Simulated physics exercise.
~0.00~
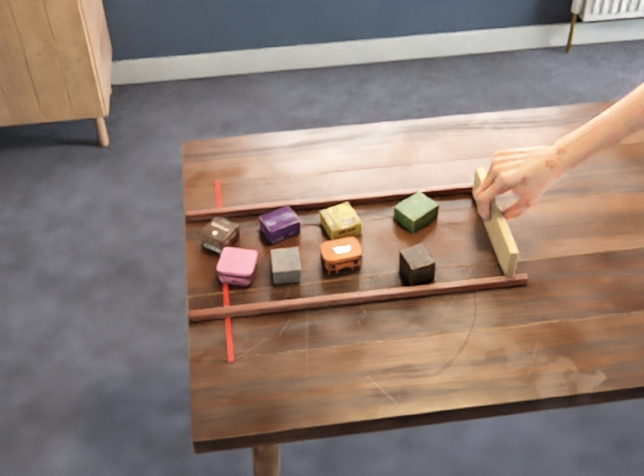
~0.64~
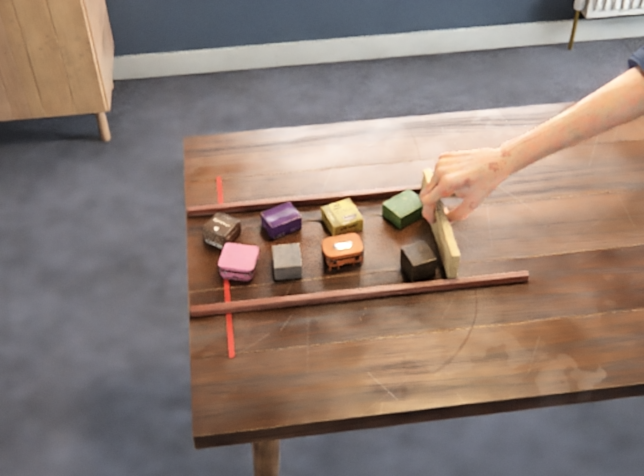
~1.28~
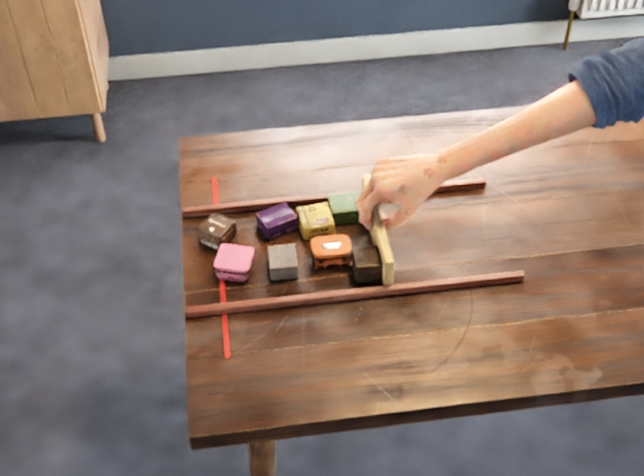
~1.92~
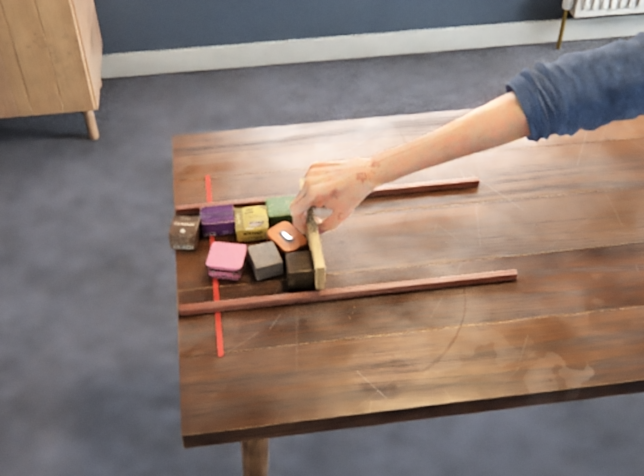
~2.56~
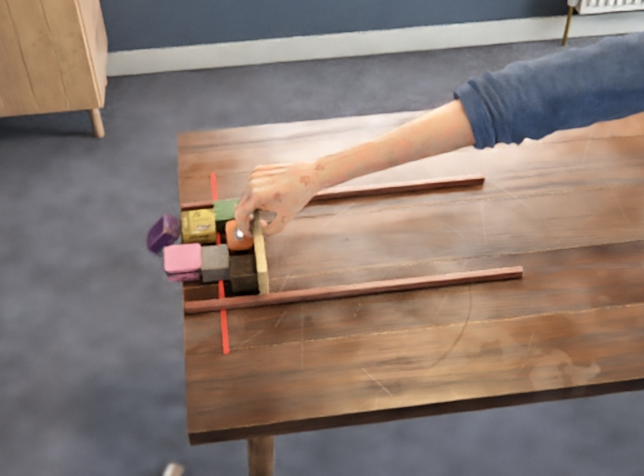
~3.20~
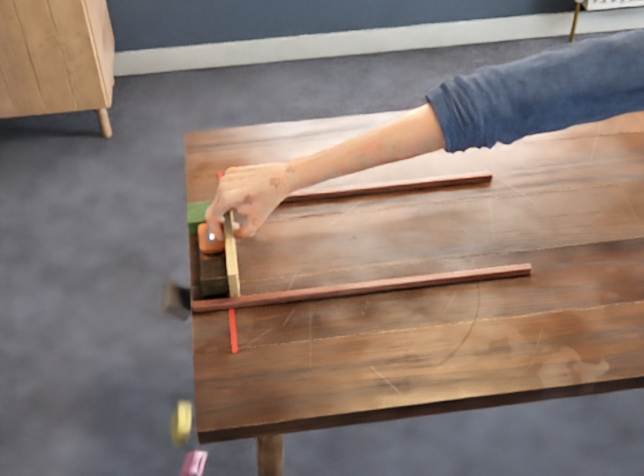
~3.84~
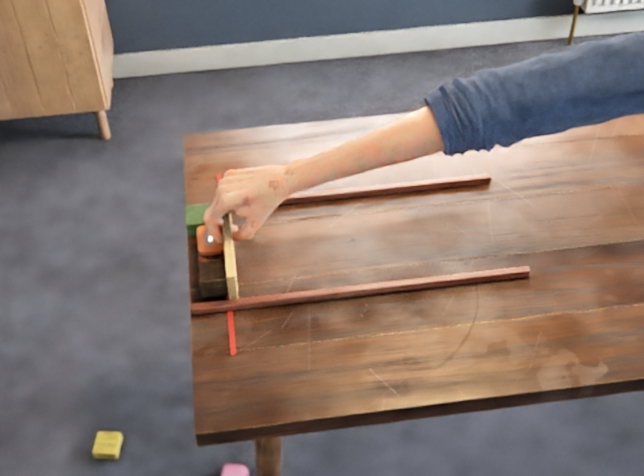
A hand slides an upright board leftward between two rails on a wooden table, gathering small colourful boxes and blocks and pushing several off the left edge, until it stops near the red tape with green, orange and dark pieces still on the table and others fallen to the floor.
